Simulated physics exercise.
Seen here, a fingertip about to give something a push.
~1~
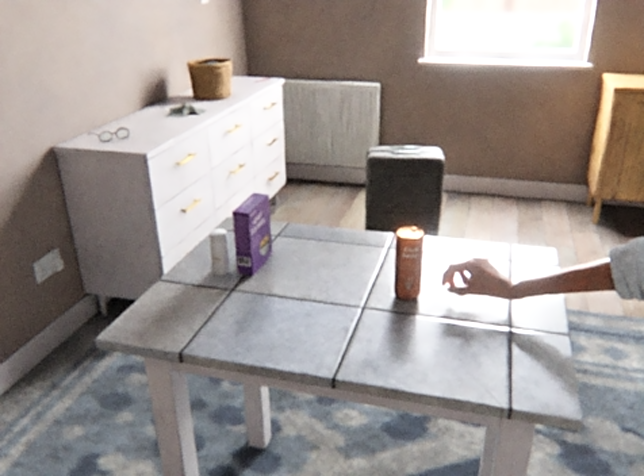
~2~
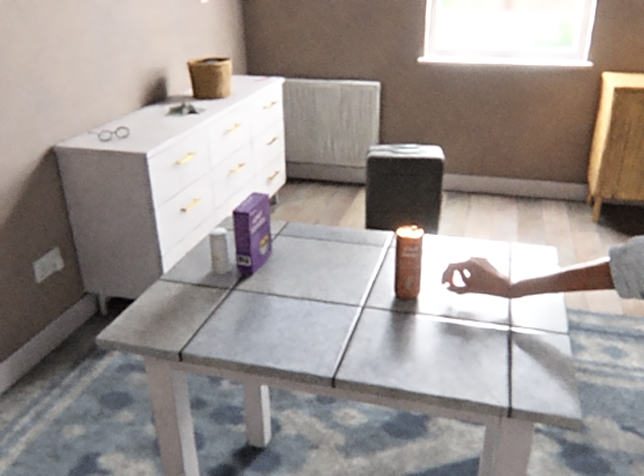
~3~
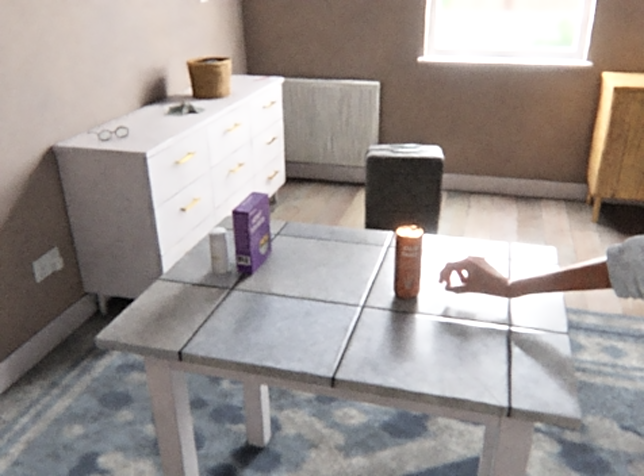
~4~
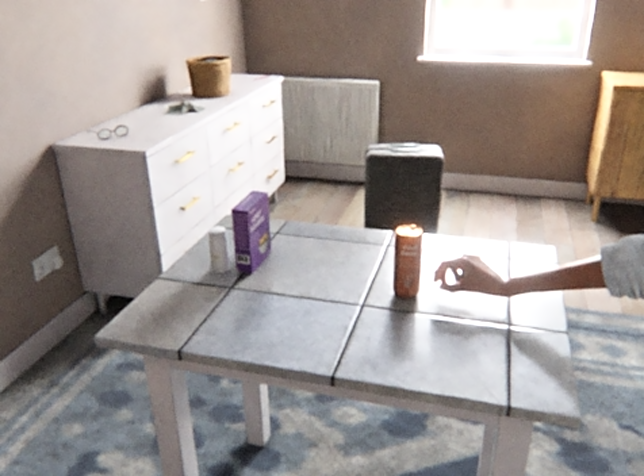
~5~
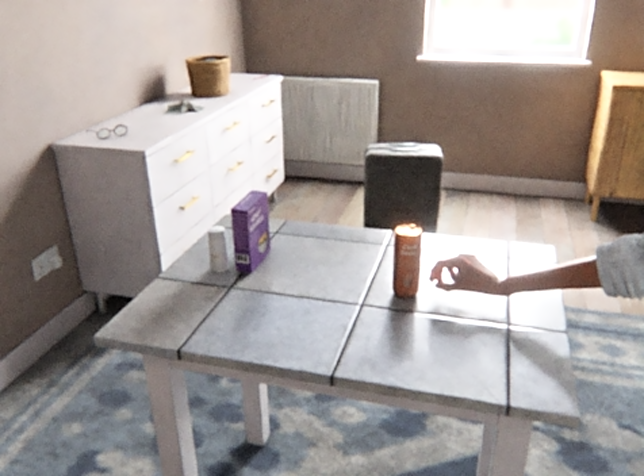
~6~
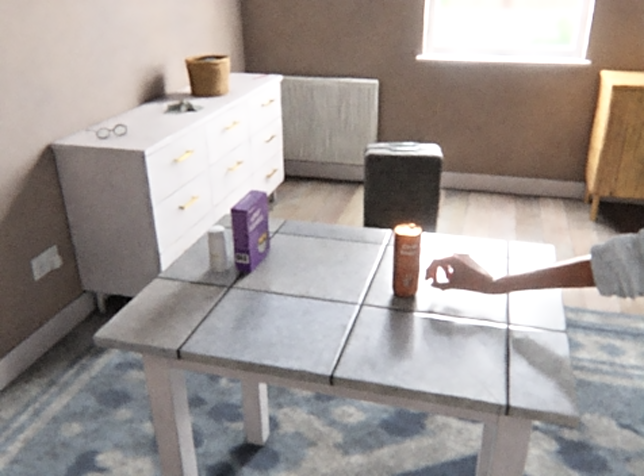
A hand inching slowly left toward an upright orange can on a tiled table, with a purple box standing nearby.
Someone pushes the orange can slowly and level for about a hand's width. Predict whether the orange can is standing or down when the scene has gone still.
It is not upset.
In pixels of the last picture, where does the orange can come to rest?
It finishes at around (352, 256).
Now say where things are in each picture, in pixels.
Orange can (409, 265), in the first frame.
Orange can (408, 264), in the second frame.
Orange can (408, 264), in the third frame.
Orange can (408, 263), in the fourth frame.
Orange can (407, 262), in the fifth frame.
Orange can (407, 262), in the sixth frame.
Then, 0.30 s past the last view, orange can displaced a little near (397, 260).
Then, 0.70 s past the last view, orange can displaced about its own width near (375, 258).
Then, 1.00 s past the last view, orange can displaced well along near (359, 256).
Finally, moved from the start, orange can. Final places as the last picture's camera would see them, orange can near (352, 256).
